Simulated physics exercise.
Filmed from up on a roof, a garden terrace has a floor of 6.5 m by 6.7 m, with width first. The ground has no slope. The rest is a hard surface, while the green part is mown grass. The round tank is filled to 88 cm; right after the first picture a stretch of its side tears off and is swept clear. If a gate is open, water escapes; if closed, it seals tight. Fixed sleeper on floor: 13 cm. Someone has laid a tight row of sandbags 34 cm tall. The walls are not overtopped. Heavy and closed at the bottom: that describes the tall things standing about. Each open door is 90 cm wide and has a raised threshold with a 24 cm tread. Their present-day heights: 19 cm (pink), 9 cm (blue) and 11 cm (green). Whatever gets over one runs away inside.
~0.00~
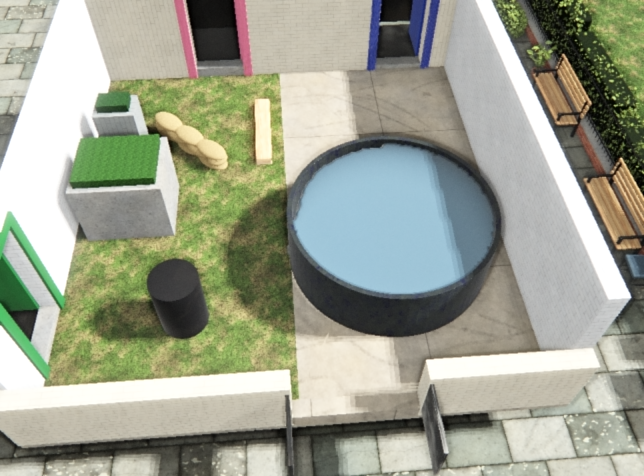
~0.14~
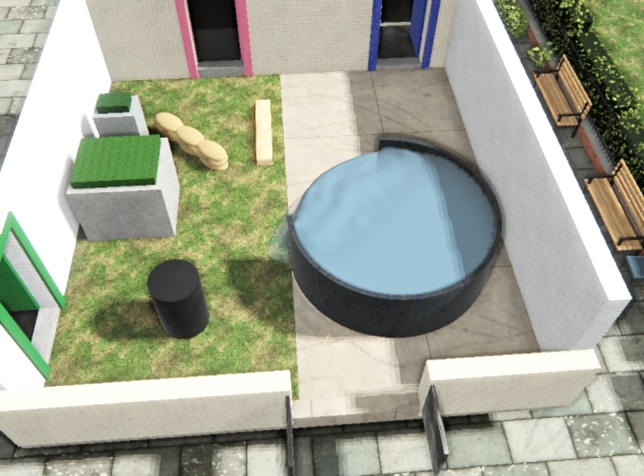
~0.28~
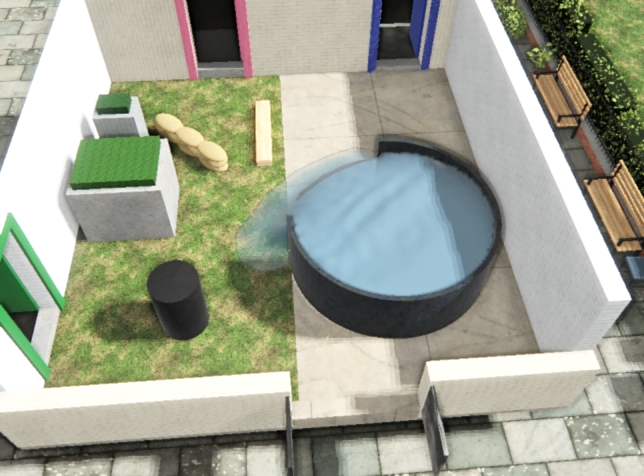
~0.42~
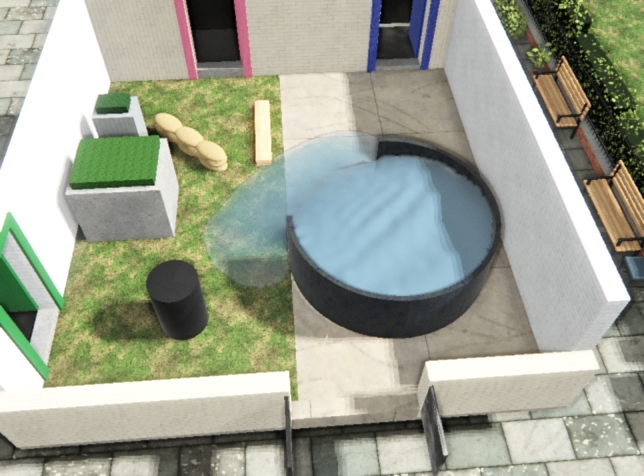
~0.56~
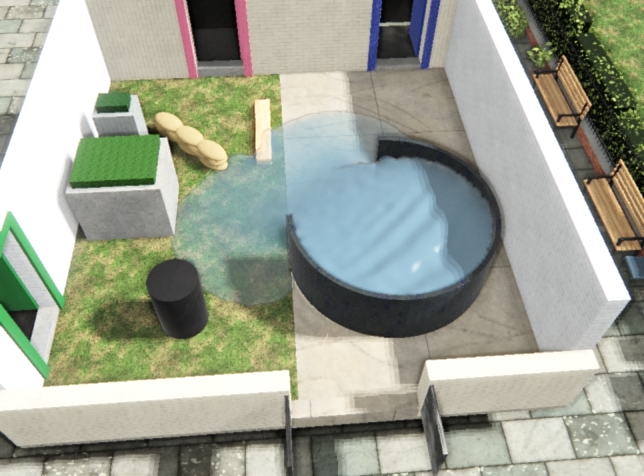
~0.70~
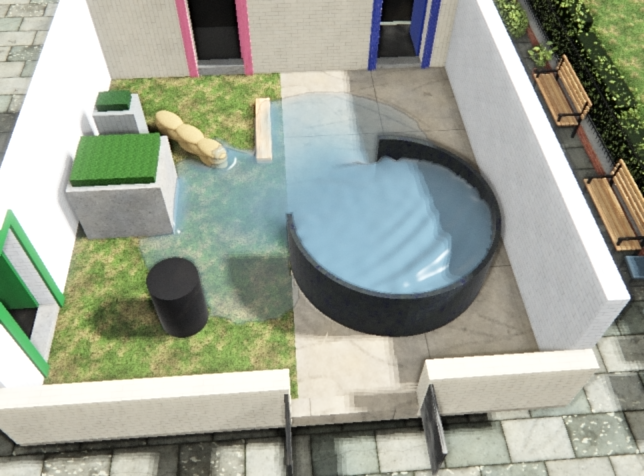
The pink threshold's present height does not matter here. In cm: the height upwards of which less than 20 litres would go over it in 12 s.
26 cm.
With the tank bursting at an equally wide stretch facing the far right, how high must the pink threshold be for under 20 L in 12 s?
Then it needs around 14.5 cm.
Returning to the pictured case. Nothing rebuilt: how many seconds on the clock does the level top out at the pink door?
Crest at t of about 2.4 s.
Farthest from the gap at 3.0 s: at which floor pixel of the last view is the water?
Lab note: Front tip approx. (111, 80).
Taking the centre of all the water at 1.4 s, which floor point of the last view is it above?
Centre of the water: Approx. (333, 210) px.
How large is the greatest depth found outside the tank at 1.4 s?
I'd put it near 50 cm.
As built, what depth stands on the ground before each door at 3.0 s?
Door depths (cm): Pink = 29, blue = 11, green = 10.
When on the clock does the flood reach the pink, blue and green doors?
Times - pink 1.3 seconds, blue 1.2 seconds, green 2.4 seconds.
After 1.4 s water covers 50 % of the floor, deepest (50 cm) near (232, 168); 9 cm at the pink door, 0 litres in over its 19 cm threshold.
After 3.0 s water covers 70 % of the floor, deepest (46 cm) near (121, 80); 29 cm at the pink door, 35 litres in over its 19 cm threshold.
After 12.0 s water covers 95 % of the floor, deepest (16 cm) near (549, 380); 12 cm at the pink door, 80 litres in over its 19 cm threshold.
At the pink door as built, the water arrived by 1.3 s and peaked near 32 cm at 2.4 s.
With a threshold of 23.5 cm, 35 litres would have come in within the 12 s; with 31.5 cm, 3 litres. So under 20 litres takes about 26 cm.
